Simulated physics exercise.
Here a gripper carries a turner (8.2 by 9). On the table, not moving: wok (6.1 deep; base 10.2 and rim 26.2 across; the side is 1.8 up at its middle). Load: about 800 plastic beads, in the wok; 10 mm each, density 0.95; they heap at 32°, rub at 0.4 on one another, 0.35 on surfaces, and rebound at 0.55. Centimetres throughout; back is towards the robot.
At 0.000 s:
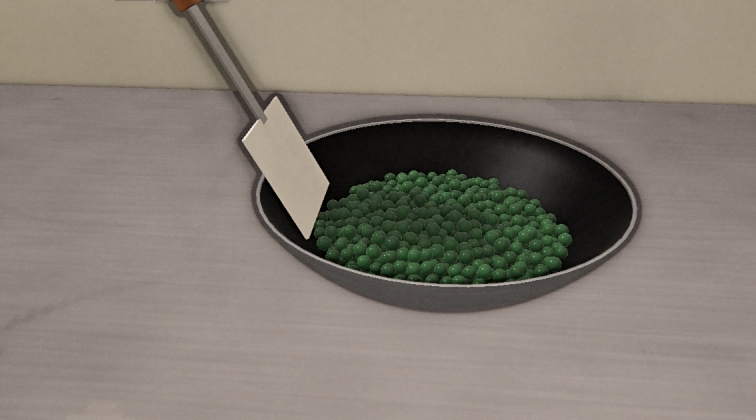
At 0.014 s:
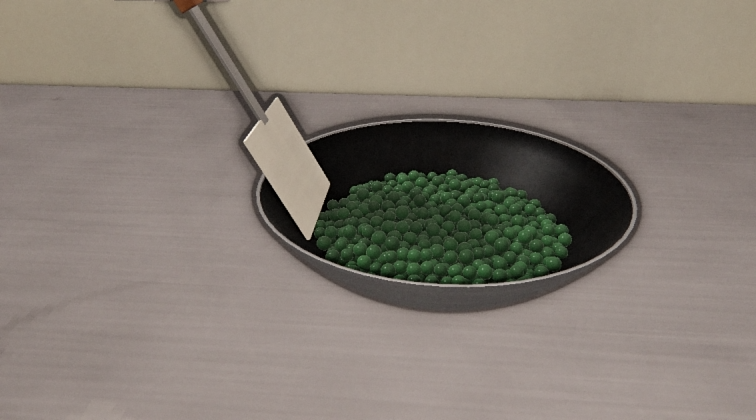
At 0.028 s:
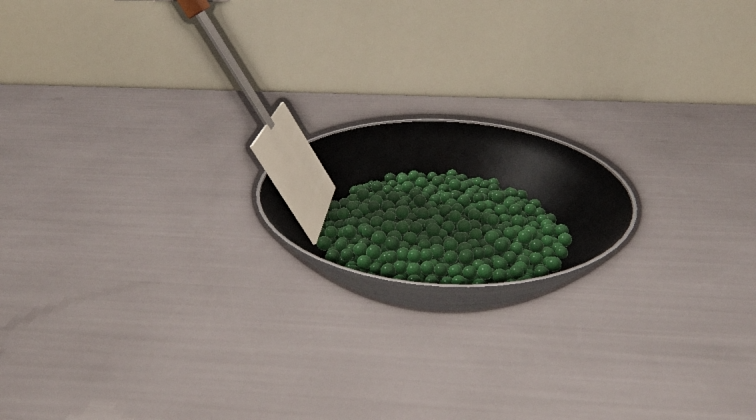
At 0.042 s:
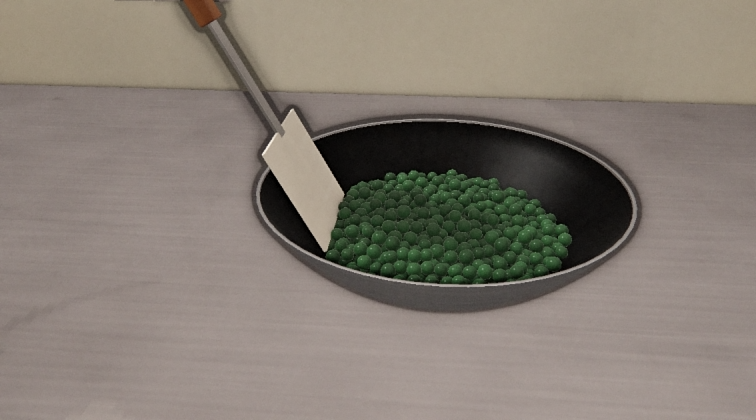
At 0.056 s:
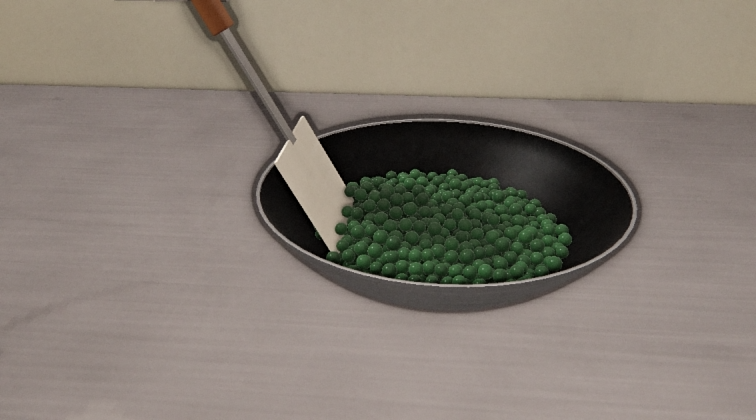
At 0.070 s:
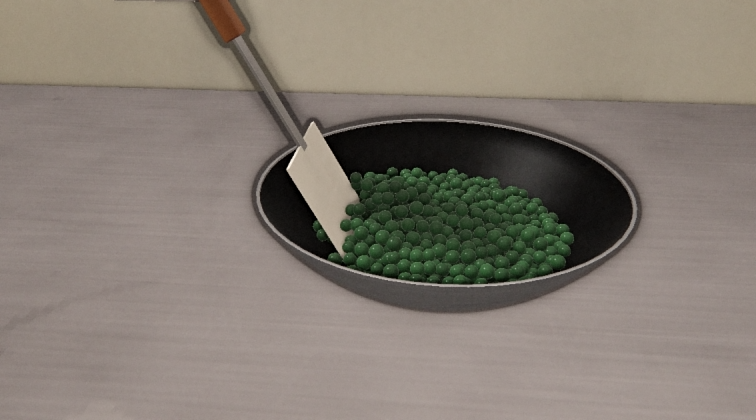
At first, a turner with a pale blade leans into the left side of a black wok holding a heap of green beads. The turner then slides slowly down and to the right, its blade pressing into the near-left edge of the heap, and a few beads shift around it while the wok stays still.
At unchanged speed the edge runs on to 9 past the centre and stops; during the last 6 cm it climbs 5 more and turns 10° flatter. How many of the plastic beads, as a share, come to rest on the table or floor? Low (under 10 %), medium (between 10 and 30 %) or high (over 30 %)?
Answer: Medium; between 10 and 30 % of the plastic beads finish on the table or floor.
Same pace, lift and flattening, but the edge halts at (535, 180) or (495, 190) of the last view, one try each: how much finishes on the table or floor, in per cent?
About 5 and 0 per cent.
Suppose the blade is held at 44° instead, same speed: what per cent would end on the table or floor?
Then about 20 per cent.
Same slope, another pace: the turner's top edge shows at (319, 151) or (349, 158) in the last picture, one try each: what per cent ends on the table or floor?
Some 35 and 45 per cent.
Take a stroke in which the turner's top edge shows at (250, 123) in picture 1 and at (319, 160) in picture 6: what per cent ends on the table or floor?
About 40 per cent.
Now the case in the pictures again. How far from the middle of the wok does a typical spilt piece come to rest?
Some 24 cm.
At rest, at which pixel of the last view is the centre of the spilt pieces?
Near (745, 261).
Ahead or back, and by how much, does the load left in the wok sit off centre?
About 3.0 cm ahead.
By 0.17 s, sloping 62°, highest piece 7 above the table; 802 in the wok.
By 0.27 s, sloping 59°, highest piece 8 above the table; 802 in the wok.
By 0.52 s, sloping 52°, highest piece 7 above the table; 622 in the wok, 144 on the table or floor, 36 on the blade or in flight.
By 1.58 s, sloping 52°, highest piece 6 above the table; 622 in the wok, 180 on the table or floor.
Final count, 622 in the wok, 180 on the table or floor. That is 22 % on the table or floor.
